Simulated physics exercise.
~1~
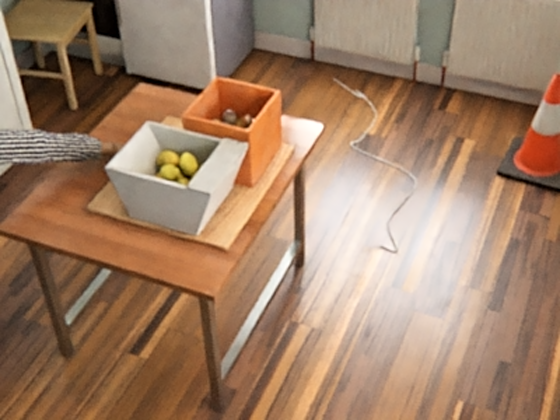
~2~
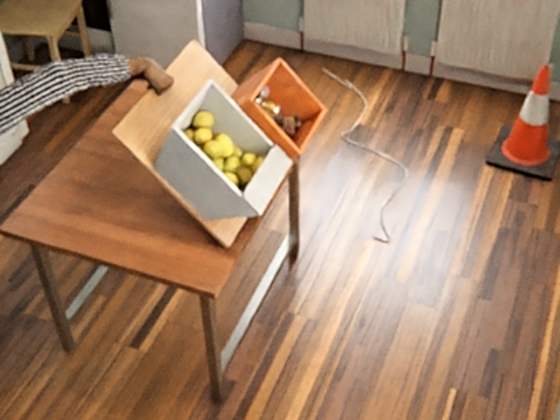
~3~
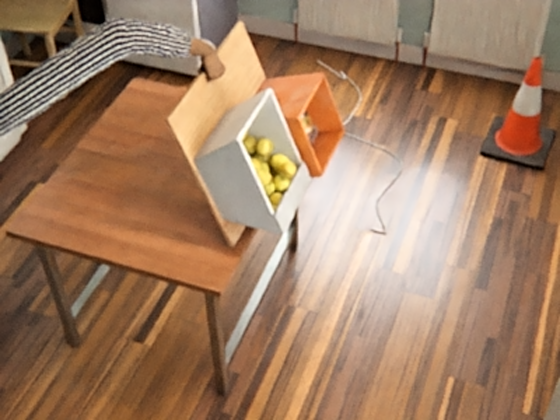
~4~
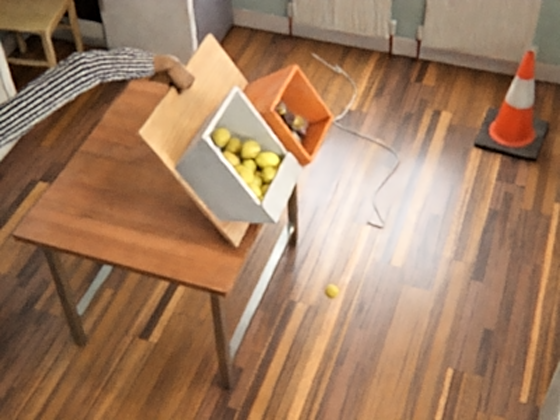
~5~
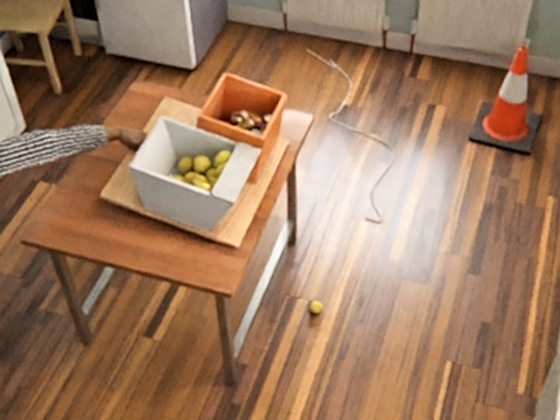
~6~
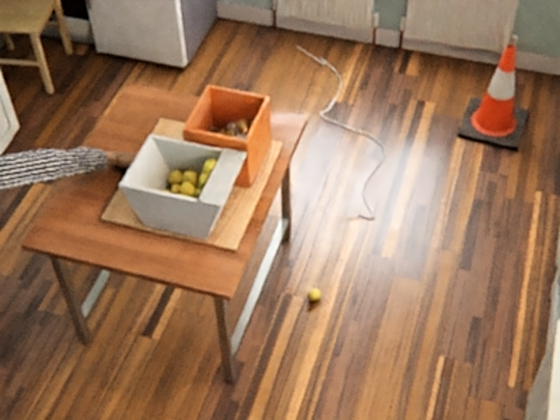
The clip opens on a wooden table where a white crate of yellow-green, rounded items and an orange crate of small brownish items sit on a board. An arm in a striped sleeve raises the board's left side, tipping both crates steeply to the right. The yellow items slump towards the lower end of the white crate, and as the board starts back down, one lies on the floor beside the table. The hand lowers the board flat again. At the end, both crates rest upright, still holding their loads, apart from the single yellow item left on the floorboards.
